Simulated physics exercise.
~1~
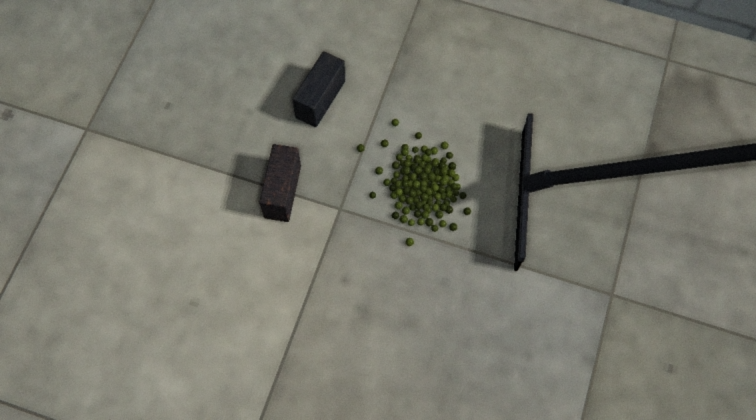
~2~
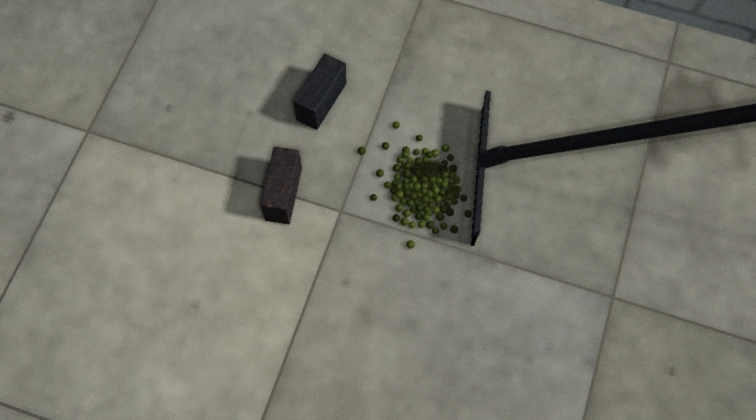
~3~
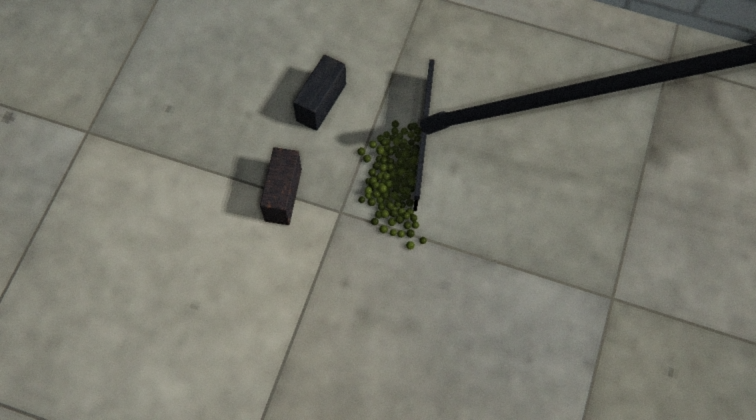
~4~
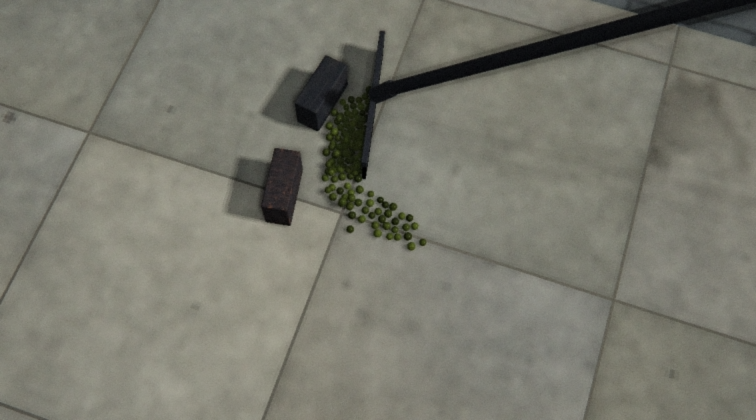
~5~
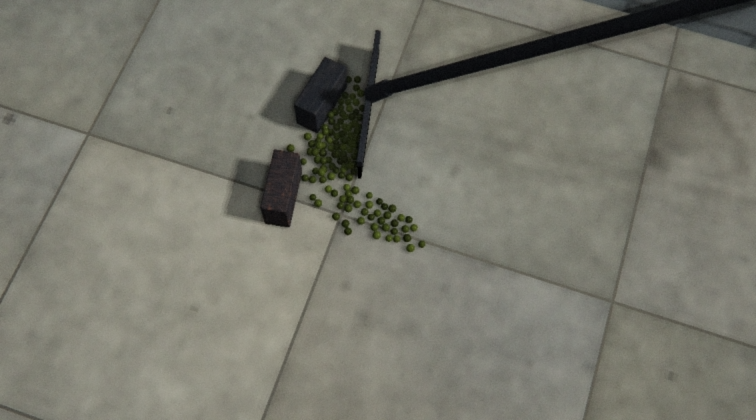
A long-handled squeegee sweeps left and slightly upward across grey floor tiles, pushing a pile of small green olives toward two dark blocks, then halts; the olives spread out, most resting just short of the blocks, with a trail left below the blade.
